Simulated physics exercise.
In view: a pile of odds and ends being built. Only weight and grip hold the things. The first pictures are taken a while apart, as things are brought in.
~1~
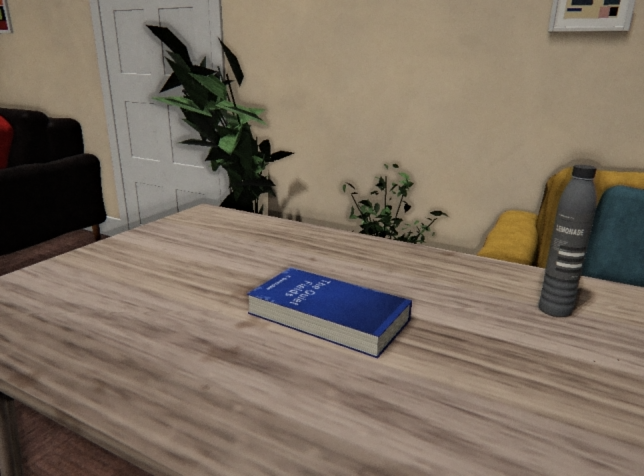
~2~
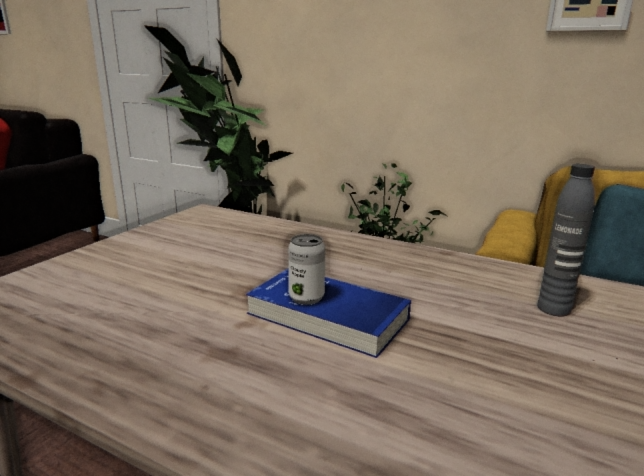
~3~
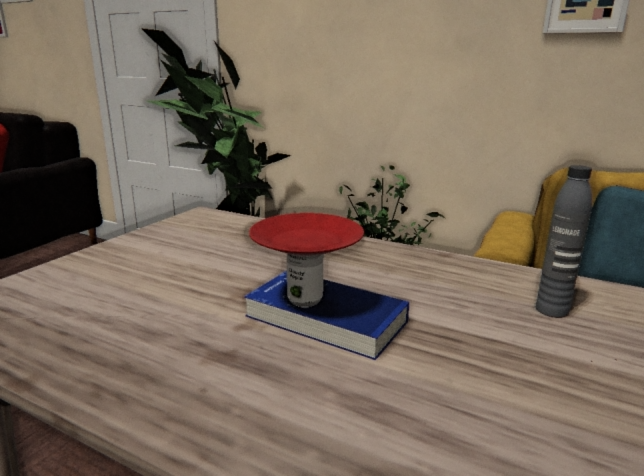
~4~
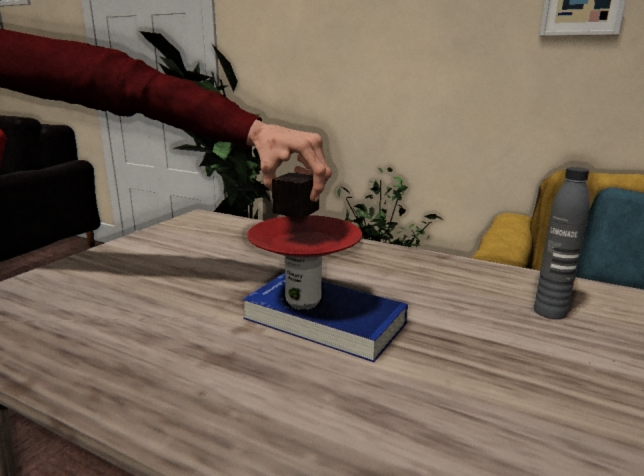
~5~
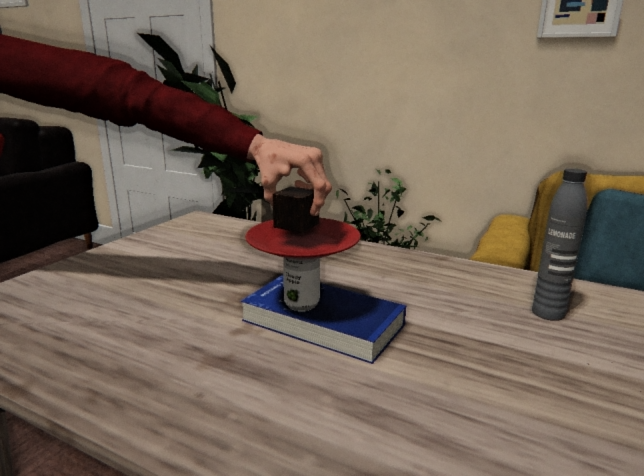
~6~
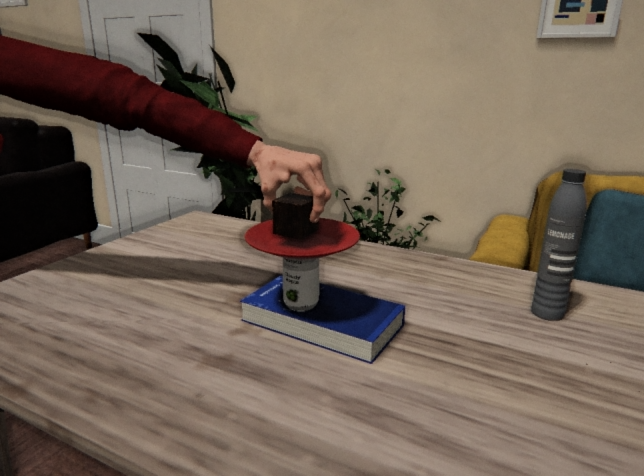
On a wooden table near a grey bottle, a white can appeared on a blue book, then a red plate on top, and a red-sleeved hand lowered a black block onto the plate.
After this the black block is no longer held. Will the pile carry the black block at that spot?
Here the pile keeps its balance.
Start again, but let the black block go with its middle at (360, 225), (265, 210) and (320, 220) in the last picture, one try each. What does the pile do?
First, it loses its balance; second, it holds; third, it keeps its balance.
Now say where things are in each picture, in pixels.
The last thing is not in view yet, in the first picture.
The last thing is not in view yet; grey bottle (568, 242), in the second picture.
The last thing is not in view yet; white can (305, 272), in the third picture.
On its way; black block (296, 195); grey bottle (563, 245), in the fourth picture.
On its way; black block (296, 209); white can (302, 276), in the fifth picture.
Set down, still held; black block (296, 216); grey bottle (560, 246), in the sixth picture.
Then, 1.30 s on from there, things are still on the move.
Then, 2.20 s on from there, no change.
In the end, all 5 unmoved. At the end, from the last picture's camera, black block near (296, 216). The pile stays up.
